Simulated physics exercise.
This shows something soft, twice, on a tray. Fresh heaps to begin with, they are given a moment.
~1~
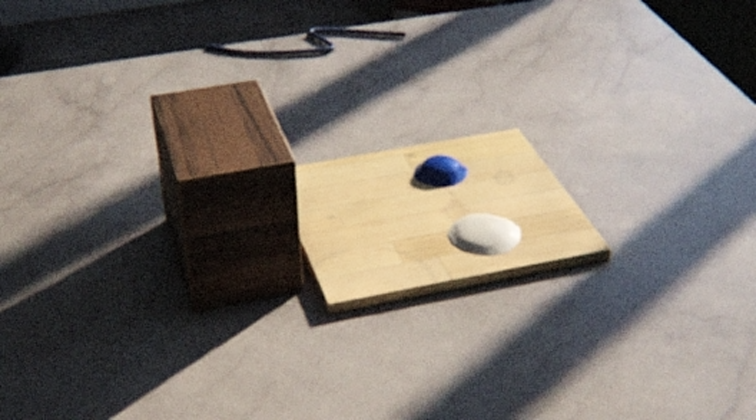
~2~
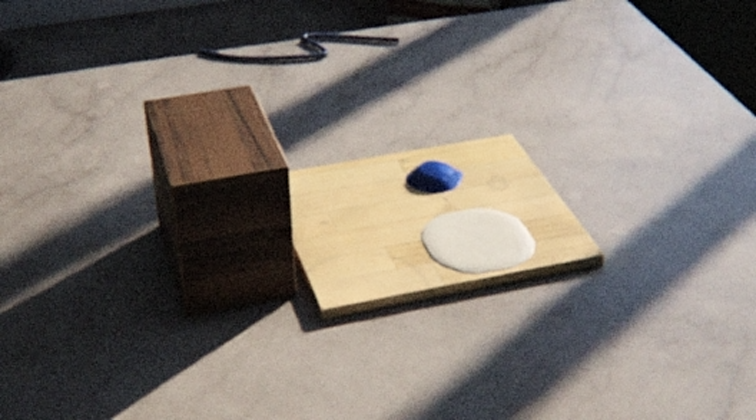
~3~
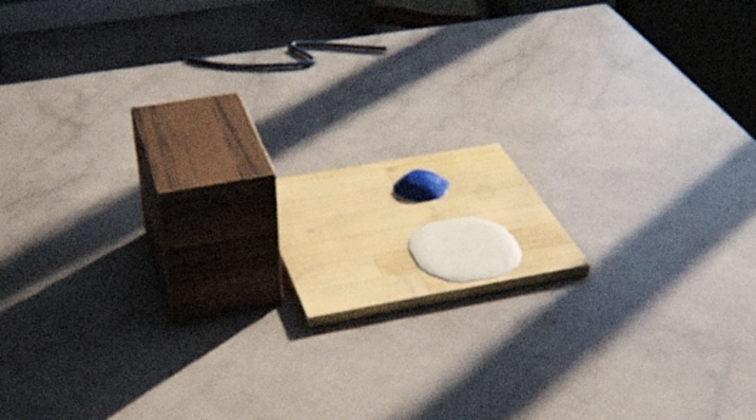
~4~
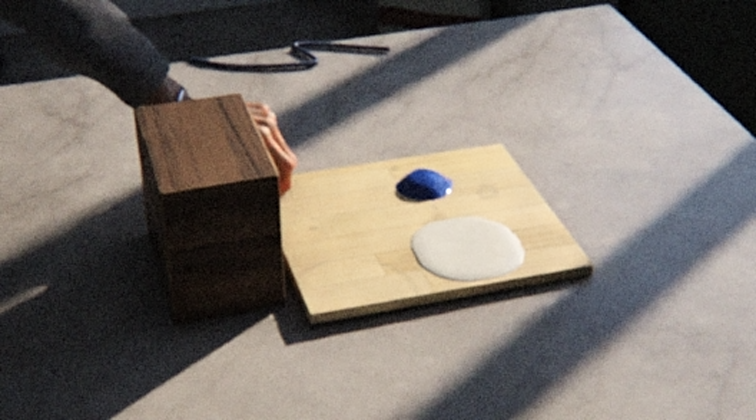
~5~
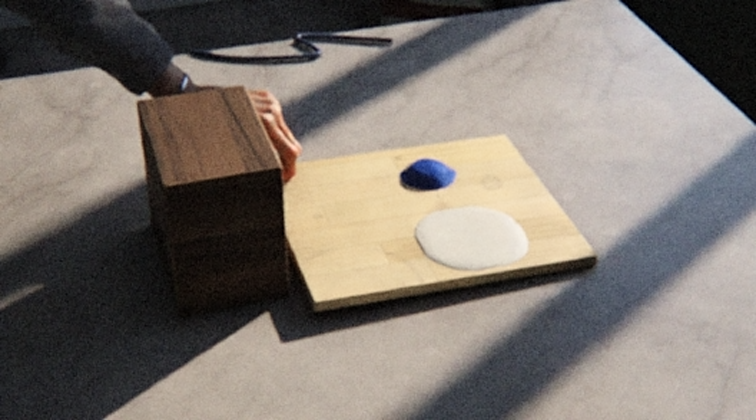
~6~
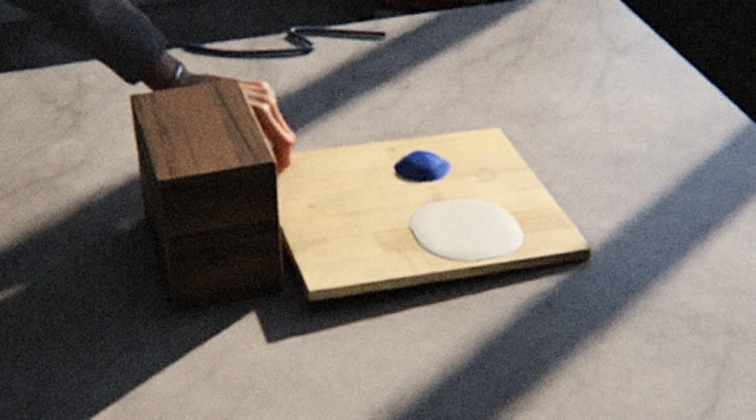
On a tray, white paste spreads thin beside a blue mound before a hand reaches behind the block.
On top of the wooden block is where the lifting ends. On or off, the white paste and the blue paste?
In the end the white paste makes it off; meanwhile the blue paste is held back.
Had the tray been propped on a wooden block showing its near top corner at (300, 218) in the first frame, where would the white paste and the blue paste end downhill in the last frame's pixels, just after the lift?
At (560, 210), then at (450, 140).
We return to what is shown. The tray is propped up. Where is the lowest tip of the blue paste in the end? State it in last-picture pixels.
Roughly at (469, 127).
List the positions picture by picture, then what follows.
The tray lies flat; white paste (485, 231) a low mound; blue paste (441, 166) a mound; wooden block (243, 239), in the first frame.
They settle; white paste (478, 238) spread thin; blue paste (435, 171) a mound, in the second frame.
At rest; white paste (464, 247) spread thin; blue paste (422, 180) a mound, in the third frame.
A hand takes the end; white paste (467, 247) spread thin; blue paste (424, 180) a mound, in the fourth frame.
The end is rising; white paste (471, 236) spread thin; blue paste (429, 169) a mound, in the fifth frame.
The tray slopes by about 3°; white paste (466, 228) spread thin; blue paste (423, 161) a mound; wooden block (223, 239), in the sixth frame.
Next, slope about 35°; the white paste is dripping off the low end; the blue paste has not moved.
After that, the white paste is dripping off the low end; the blue paste has not moved.
Finally, slope about 35°; the white paste is dripping off the low end; the blue paste has not moved.
